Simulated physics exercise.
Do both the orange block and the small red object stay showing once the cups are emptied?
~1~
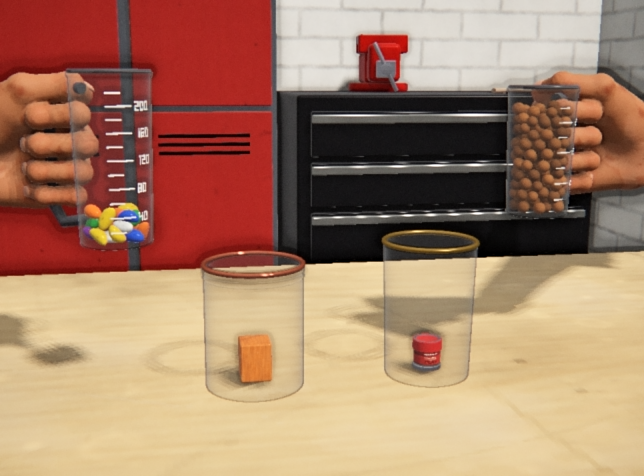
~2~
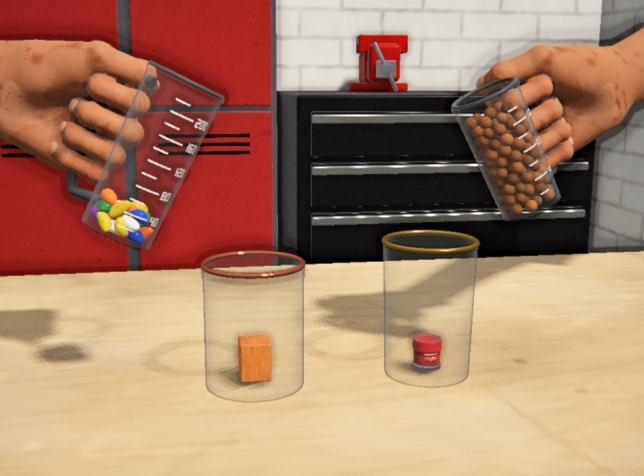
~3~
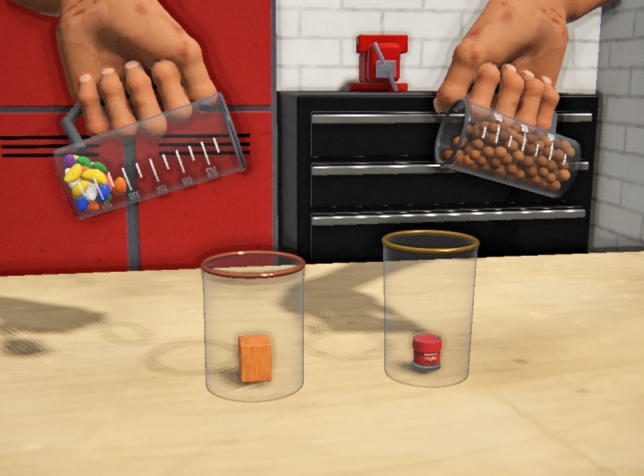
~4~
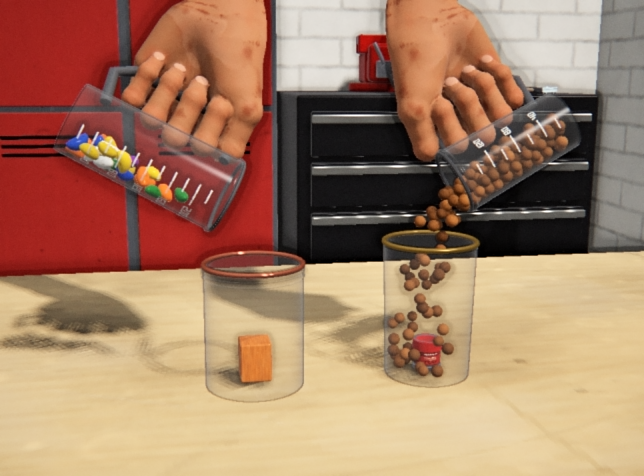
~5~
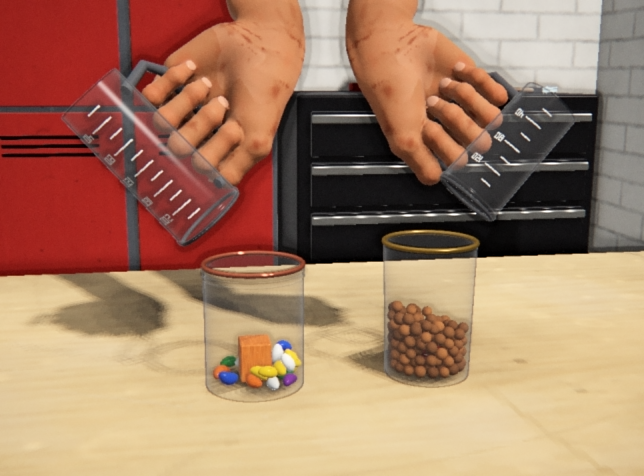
No, only the orange block on the left still shows above the colourful pieces. The red object on the right is hidden under the brown balls.
